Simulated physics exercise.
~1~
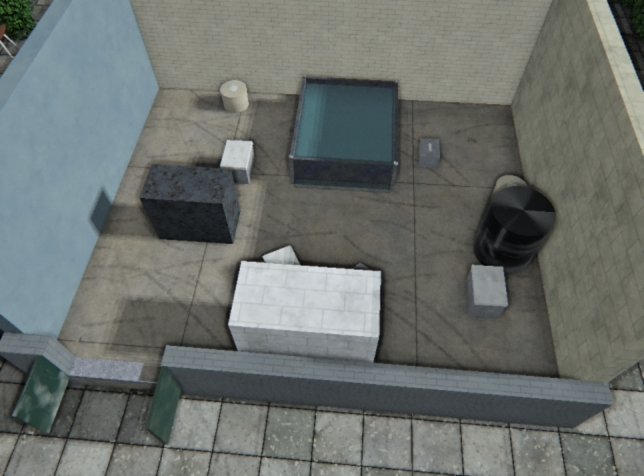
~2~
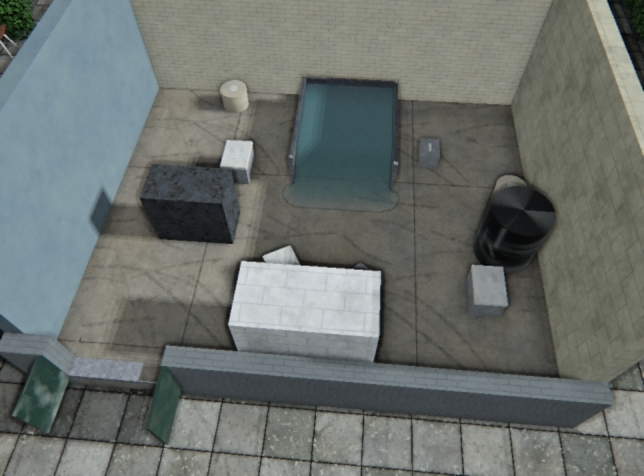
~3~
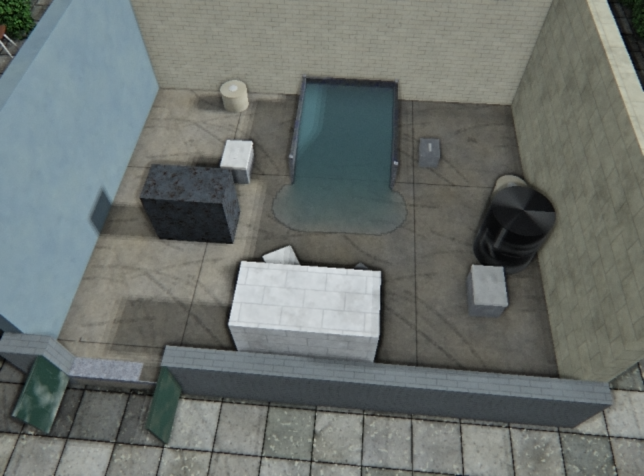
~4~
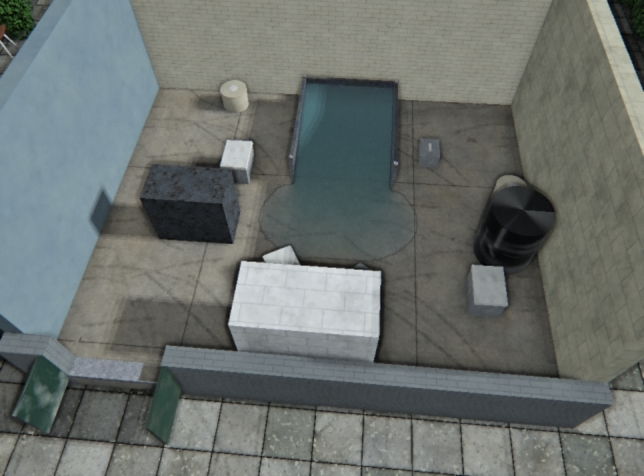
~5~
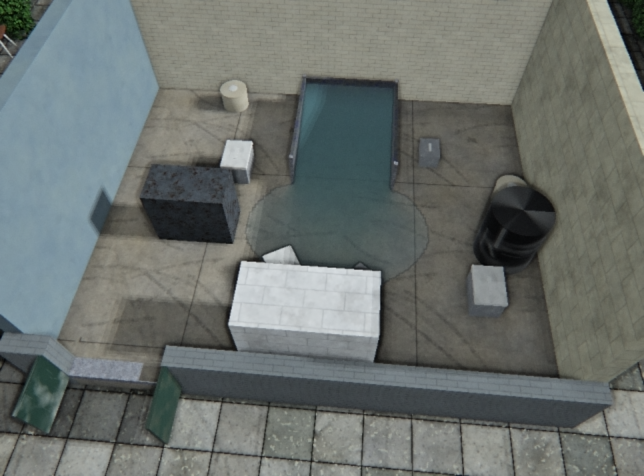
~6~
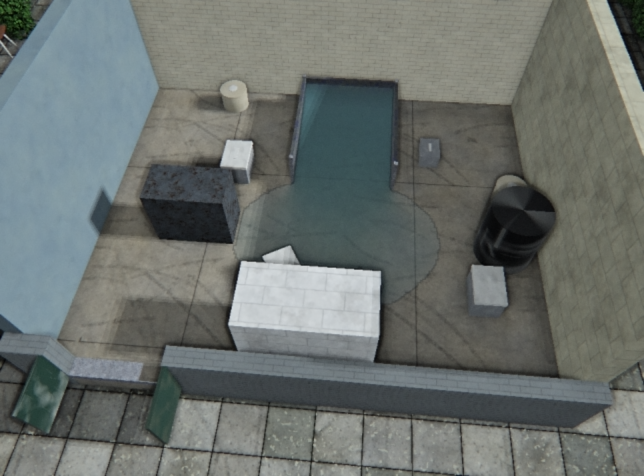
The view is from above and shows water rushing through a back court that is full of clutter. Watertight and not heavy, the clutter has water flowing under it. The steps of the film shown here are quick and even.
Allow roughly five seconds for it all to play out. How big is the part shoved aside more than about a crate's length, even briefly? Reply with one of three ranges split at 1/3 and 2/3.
Under 1/3.
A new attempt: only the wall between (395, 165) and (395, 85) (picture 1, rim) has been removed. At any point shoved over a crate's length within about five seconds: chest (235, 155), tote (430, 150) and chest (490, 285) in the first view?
In turn: Stayed within it, moved that far, stayed within it.
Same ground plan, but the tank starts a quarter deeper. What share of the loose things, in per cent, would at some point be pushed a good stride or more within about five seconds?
Something like 30 % of the loose things.
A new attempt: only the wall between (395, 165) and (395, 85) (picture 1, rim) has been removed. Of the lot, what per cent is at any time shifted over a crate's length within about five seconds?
Estimate: Some 60 per cent.
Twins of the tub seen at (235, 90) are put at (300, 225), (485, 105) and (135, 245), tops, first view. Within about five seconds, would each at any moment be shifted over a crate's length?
Outcome per entry: Knocked aside / stays where it is / knocked aside.
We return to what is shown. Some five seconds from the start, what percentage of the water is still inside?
92 %.
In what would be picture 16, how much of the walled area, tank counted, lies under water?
I reckon around 45 per cent.
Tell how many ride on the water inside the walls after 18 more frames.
Well, I'd say 2.
A moment on, 0 of 7 are well off their spots; 1 afloat.
Next, 2 of 7 are well off their spots; 1 afloat.
Later, 2 of 7 are well off their spots; 2 afloat.
In the end, 2 of 7 are well off their spots, and 2 have been at some point; 2 afloat.
